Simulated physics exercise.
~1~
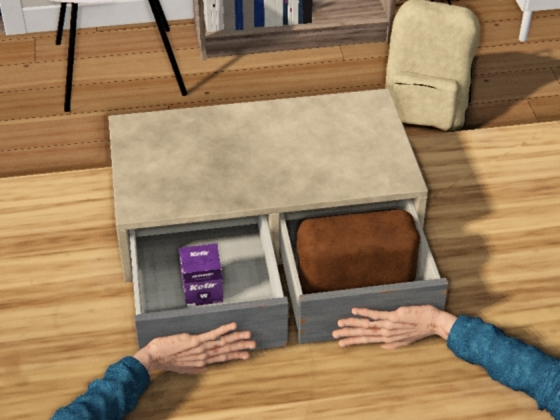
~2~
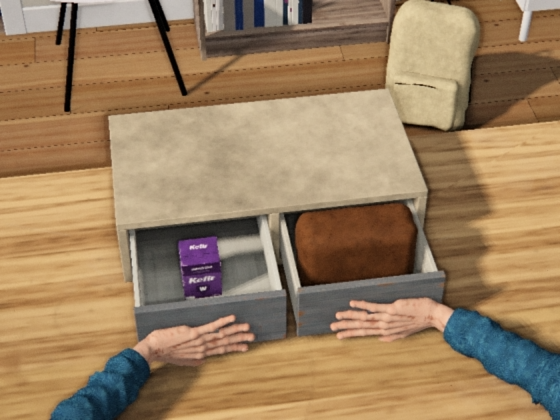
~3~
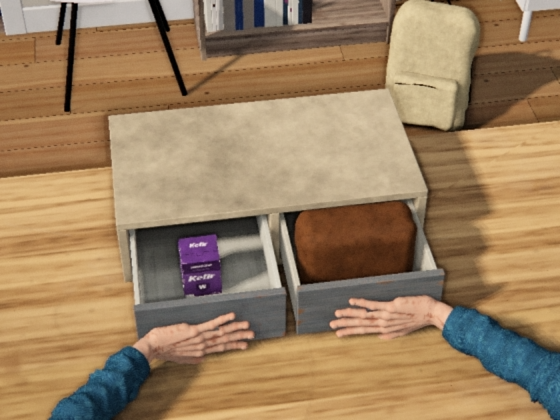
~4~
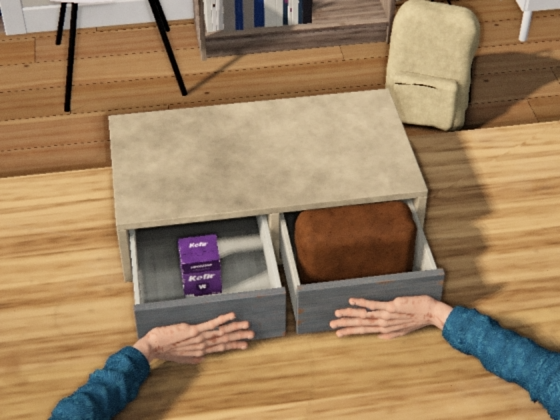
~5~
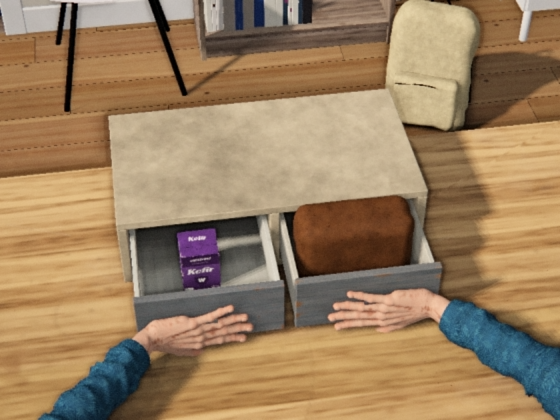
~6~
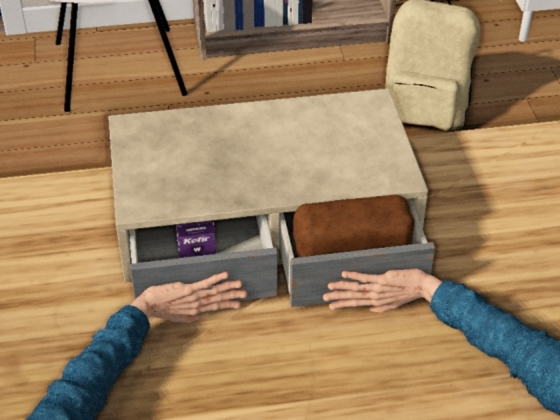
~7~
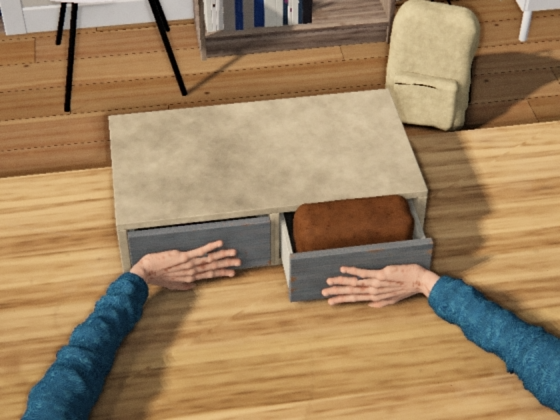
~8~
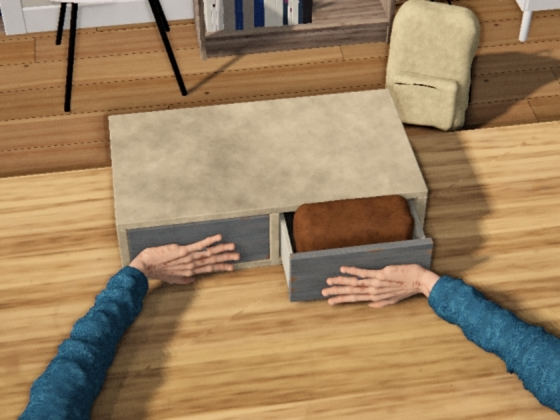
Two open drawers, the left holding a small purple carton and the right a brown loaf, slid inward as a pair of hands pushed them; the left one shut flush, hiding the carton, while the right one stopped ajar with the loaf still showing.
